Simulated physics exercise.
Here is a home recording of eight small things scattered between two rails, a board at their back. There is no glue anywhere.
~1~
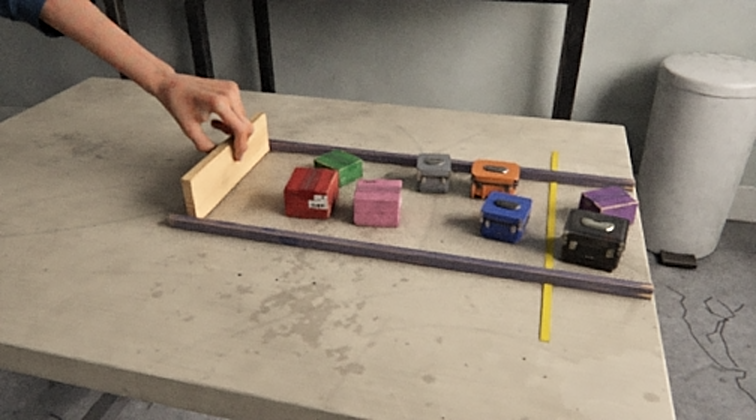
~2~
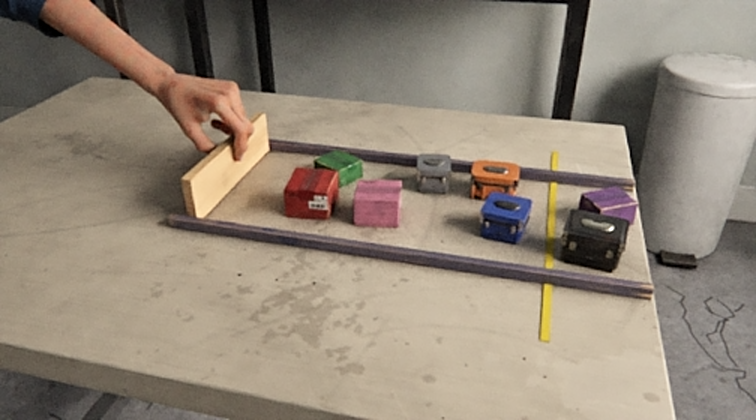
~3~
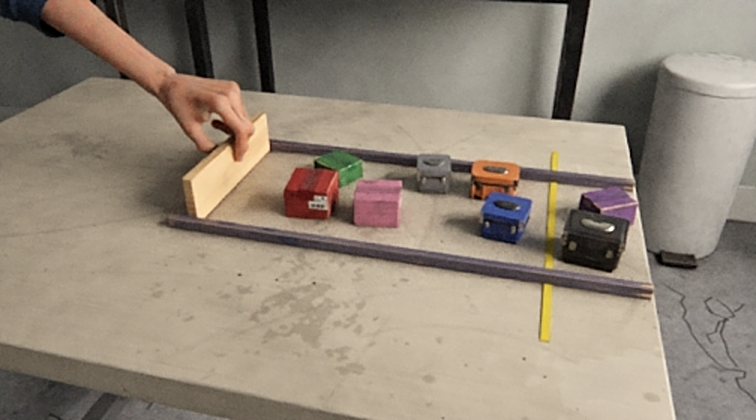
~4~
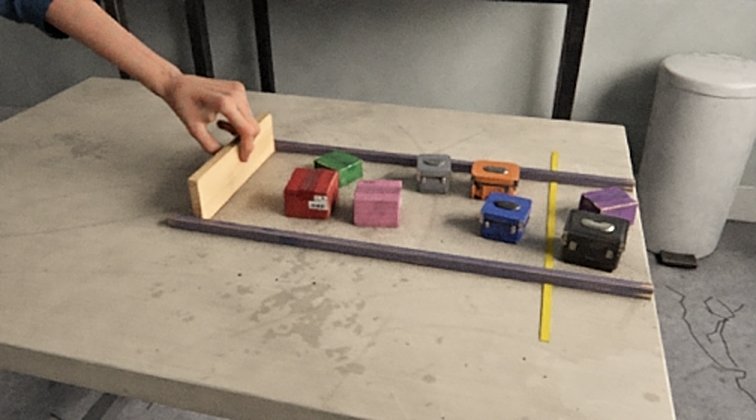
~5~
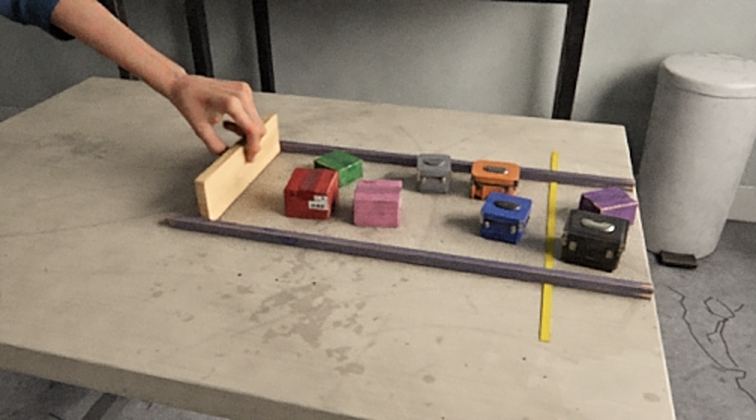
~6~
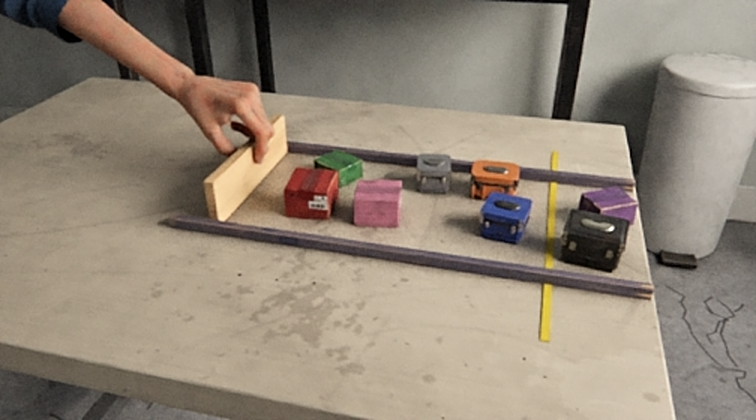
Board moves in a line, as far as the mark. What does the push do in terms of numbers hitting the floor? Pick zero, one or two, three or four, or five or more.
It sends three or four to the floor.
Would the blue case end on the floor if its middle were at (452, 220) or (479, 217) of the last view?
In order: Slips off; slips off.
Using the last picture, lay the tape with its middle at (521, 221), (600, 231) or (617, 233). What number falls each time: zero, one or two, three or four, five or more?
So, one after another, I'd give one or two; five or more; 5 or more.
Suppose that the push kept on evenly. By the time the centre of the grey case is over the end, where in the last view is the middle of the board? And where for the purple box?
(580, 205) and (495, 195), roughly.
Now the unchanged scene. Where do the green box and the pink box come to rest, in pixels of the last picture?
The one named first is at (574, 192), the next at (628, 236).
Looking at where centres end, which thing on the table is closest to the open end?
Answer: The pink box.
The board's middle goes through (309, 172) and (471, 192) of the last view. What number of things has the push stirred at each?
Counting first: 2, next 8.
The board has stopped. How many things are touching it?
The count in contact is 2.
Early on, none off yet; purple box at rest near (607, 209); black case at rest near (594, 240); blue case at rest near (506, 218).
Finally, the number that fall off is three or four; lost, orange case, blue case, black case and purple box.
